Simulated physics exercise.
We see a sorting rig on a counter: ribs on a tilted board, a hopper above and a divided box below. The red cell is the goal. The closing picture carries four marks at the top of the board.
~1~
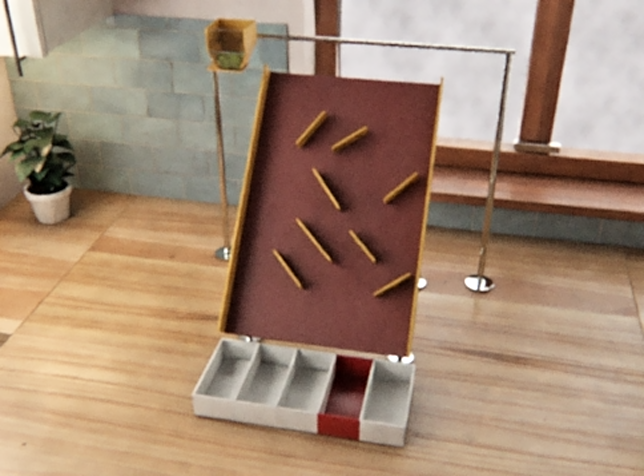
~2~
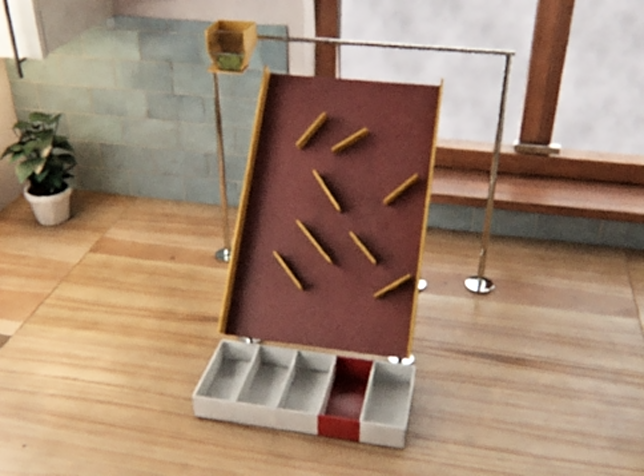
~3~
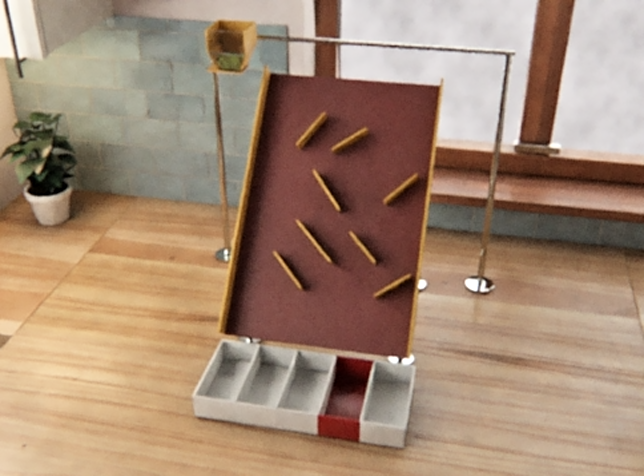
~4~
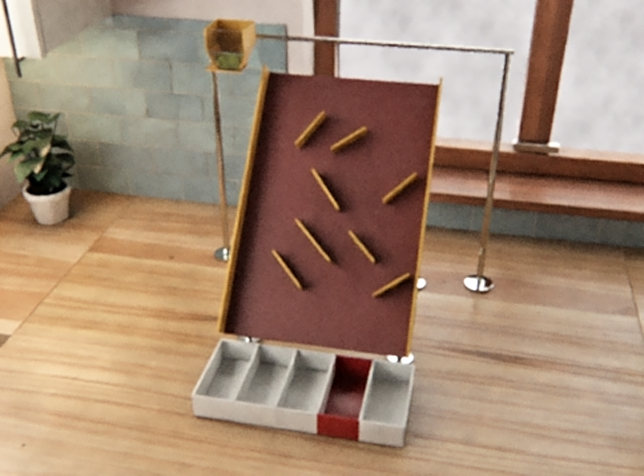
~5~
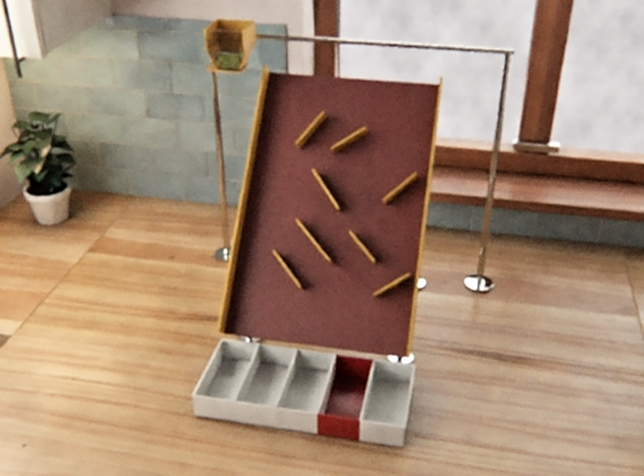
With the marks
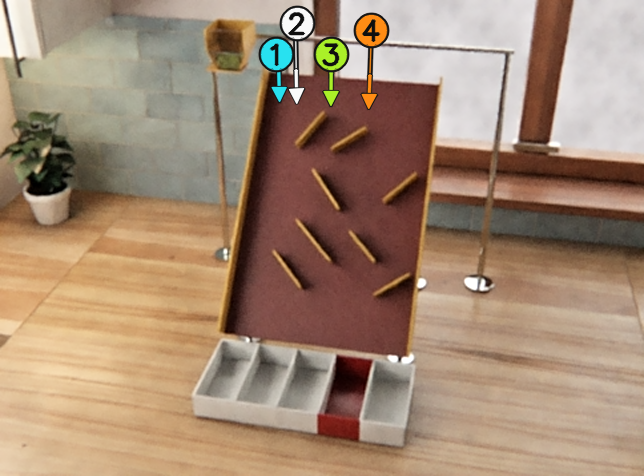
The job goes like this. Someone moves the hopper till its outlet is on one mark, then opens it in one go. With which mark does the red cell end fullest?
Go for 4.
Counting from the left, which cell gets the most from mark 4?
The fourth.
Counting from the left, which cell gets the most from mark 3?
The first.
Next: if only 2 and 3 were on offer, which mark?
Mark 3.
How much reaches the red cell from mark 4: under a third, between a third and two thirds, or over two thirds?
Mark 4 gives between a third and two thirds.
On the marked copy, mark 1 meets the board at (279, 96); mark 2 meets the board at (296, 98); mark 3 meets the board at (331, 100); mark 4 meets the board at (368, 103).
With 1, a small share in the red cell, close to two thirds in other cells, close to a quarter outside the box.
With 2, only a few in the red cell, the bulk in other cells, a small share outside the box.
With 3, close to a quarter in the red cell, close to two thirds in other cells, a small share outside the box.
With 4, close to a third in the red cell, close to half in other cells, a small share outside the box.
